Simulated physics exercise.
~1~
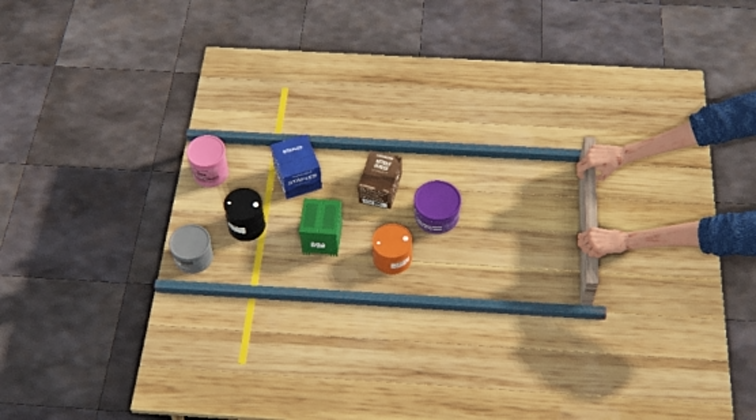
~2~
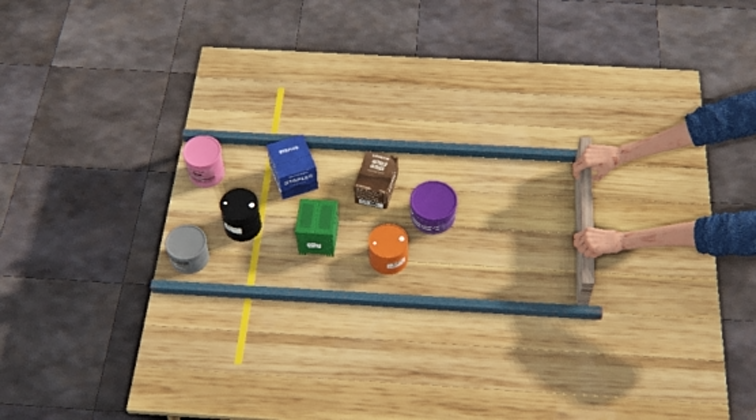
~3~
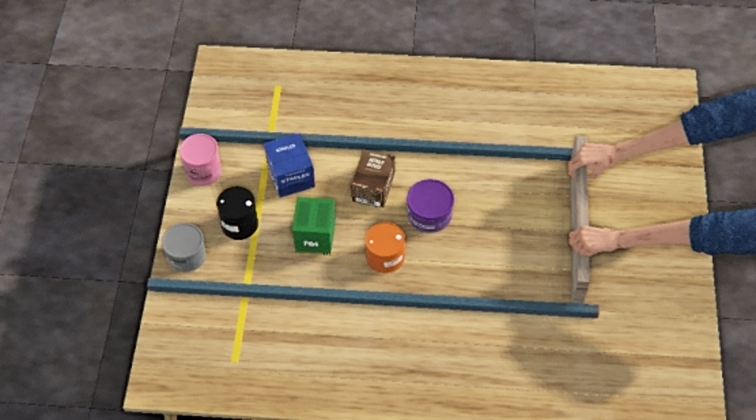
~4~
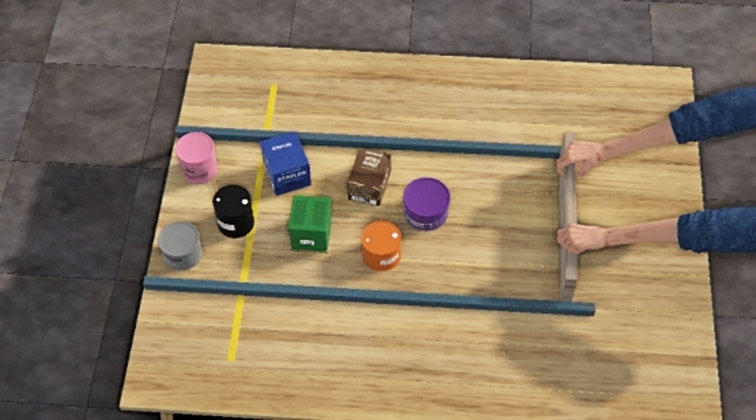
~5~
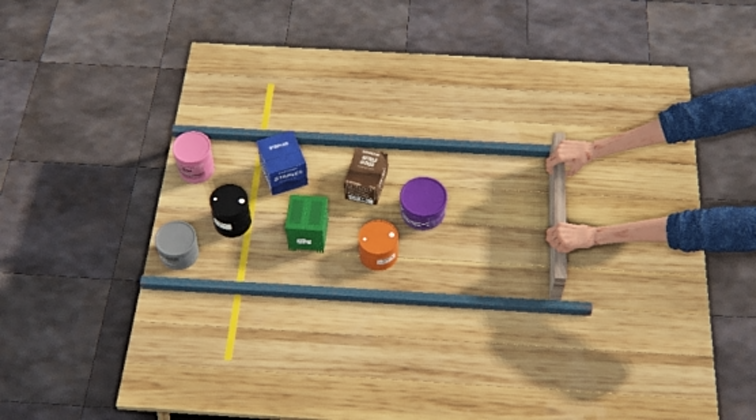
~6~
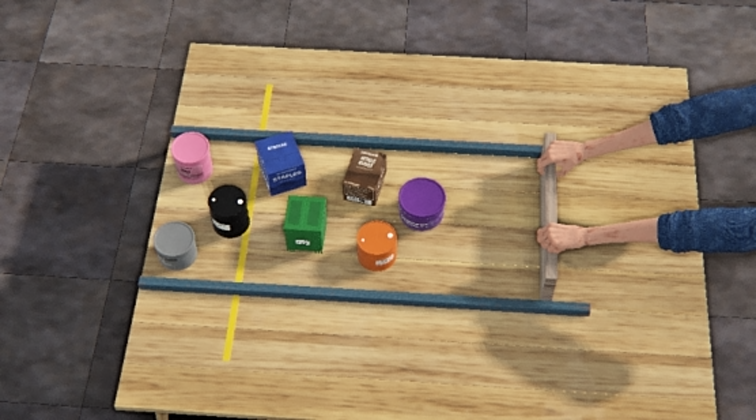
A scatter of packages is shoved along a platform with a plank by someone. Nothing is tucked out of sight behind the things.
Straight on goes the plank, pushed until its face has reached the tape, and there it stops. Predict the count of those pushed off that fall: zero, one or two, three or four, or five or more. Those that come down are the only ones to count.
When it halts, one, or two, of them have come off.
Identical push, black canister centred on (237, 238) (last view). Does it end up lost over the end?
In that case it holds its spot.
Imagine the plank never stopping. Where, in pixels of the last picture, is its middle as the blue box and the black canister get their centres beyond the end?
The middle is at (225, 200) when it's the blue box, and at (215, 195) when it's the black canister.
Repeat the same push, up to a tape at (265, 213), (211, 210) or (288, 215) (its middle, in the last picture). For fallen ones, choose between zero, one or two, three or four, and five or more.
Taking them in turn, no fall at all; three to four; none.
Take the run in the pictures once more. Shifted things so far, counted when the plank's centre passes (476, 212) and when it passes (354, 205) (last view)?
I make it 0 at the first spot and 4 at the other.
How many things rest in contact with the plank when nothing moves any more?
It's 3.
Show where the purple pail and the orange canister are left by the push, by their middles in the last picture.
Near (229, 189) and (220, 260).
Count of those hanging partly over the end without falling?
That'd be 0.
A little later, none off yet; grey pail at rest near (176, 246); pink pail at rest near (193, 159); black canister at rest near (229, 212).
Next, none off yet; grey pail at rest near (176, 246); pink pail at rest near (193, 159); black canister shifted a little near (221, 208).
When it is over, the number that fall off is one or two; down, pink pail.
